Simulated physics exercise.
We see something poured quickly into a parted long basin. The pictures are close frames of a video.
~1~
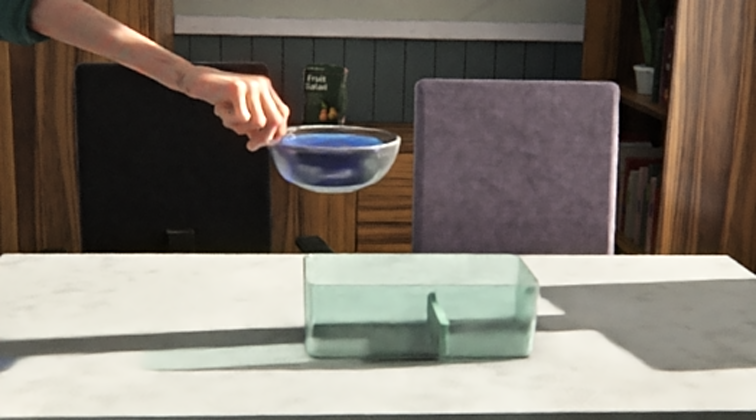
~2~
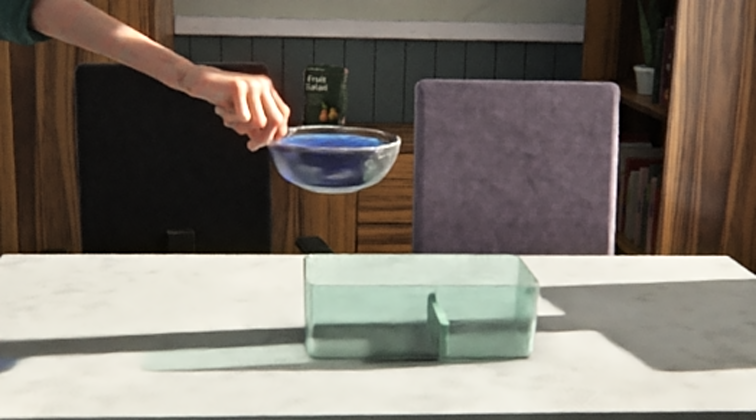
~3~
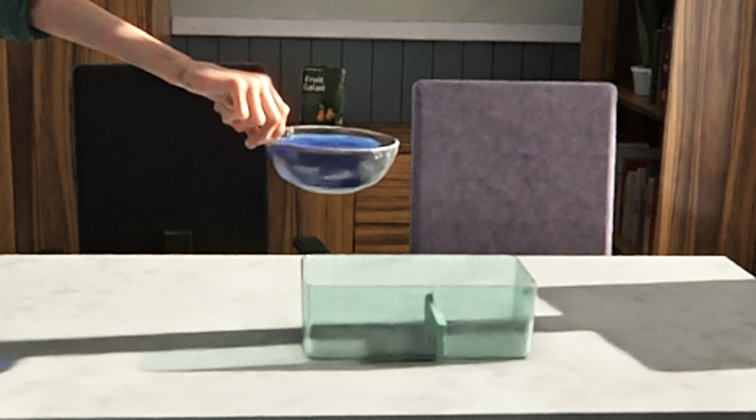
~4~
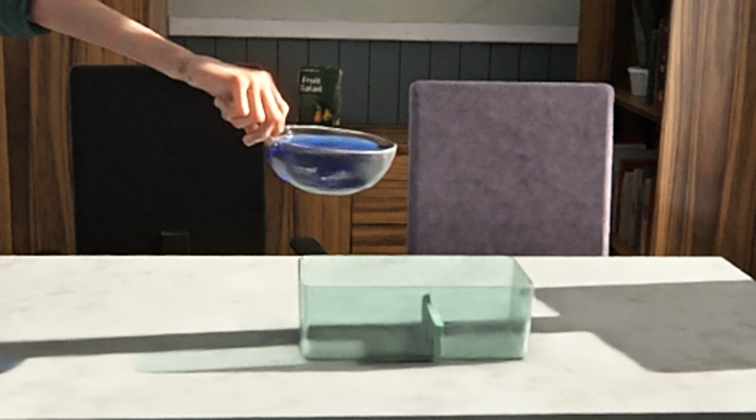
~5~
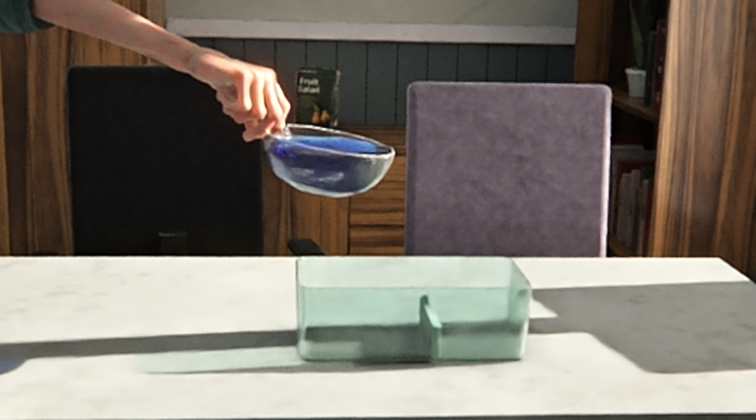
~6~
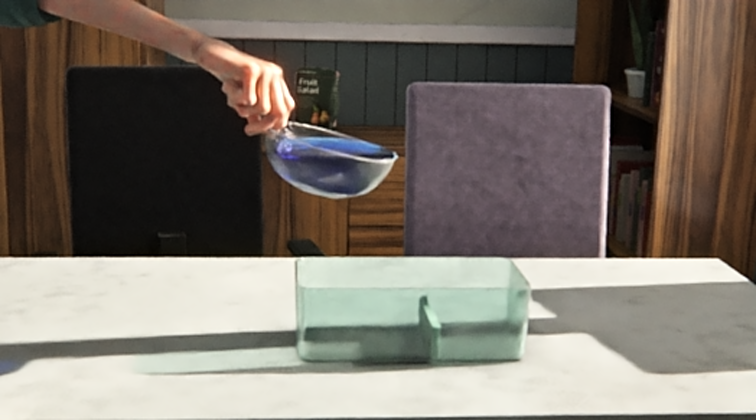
In the video, a hand holds a clear glass bowl of blue liquid above a greenish transparent container with a low divider on a pale table, then gradually tilts the bowl to the right, its right rim dipping lower.
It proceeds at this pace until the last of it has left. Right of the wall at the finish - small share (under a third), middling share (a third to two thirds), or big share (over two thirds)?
Middling.
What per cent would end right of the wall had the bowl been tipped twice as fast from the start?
I'd say roughly 35 in every hundred ends up there.
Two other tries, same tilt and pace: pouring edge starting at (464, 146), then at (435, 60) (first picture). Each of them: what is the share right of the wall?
Close to 70 in a hundred, and close to 65 in a hundred.
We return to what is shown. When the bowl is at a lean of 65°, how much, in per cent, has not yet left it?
About 30 per cent.
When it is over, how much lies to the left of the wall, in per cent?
40 %.
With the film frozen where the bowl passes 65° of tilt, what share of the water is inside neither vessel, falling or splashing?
It works out to about 35 percent.
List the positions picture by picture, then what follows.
In the first frame, it leans 0°; its right rim is at (398, 139); the water meets the walls at (269, 143) and (395, 145); the long basin's rim runs from (305, 270) to (529, 271); the wall's top is at (437, 308).
In the second frame, it leans 1°; its right rim is at (399, 140); the water meets the walls at (269, 143) and (396, 146).
In the third frame, it leans 2°; its right rim is at (397, 143); the water meets the walls at (268, 143) and (394, 147).
In the fourth frame, it leans 5°; its right rim is at (395, 147); the water meets the walls at (266, 144) and (392, 149).
In the fifth frame, it leans 9°; its right rim is at (393, 152); the water meets the walls at (266, 145) and (391, 150).
In the sixth frame, it leans 14°; its right rim is at (393, 159); the water meets the walls at (268, 147) and (391, 154); 2 per cent is over the edge.
A moment on, the bowl is tipped part way and 28 per cent is still to pour, 6 is left of the wall and 31 right of it.
Next, the bowl is tipped on its side and 0 per cent is still to pour, 37 is left of the wall and 58 right of it.
Then the bowl is tipped right over and 0 per cent is still to pour, 39 is left of the wall and 58 right of it.
Later the bowl is tipped right over and 0 per cent is still to pour, 40 is left of the wall and 58 right of it.
Finally, 40 per cent lies left of the wall, 58 right of it and 3 outside.
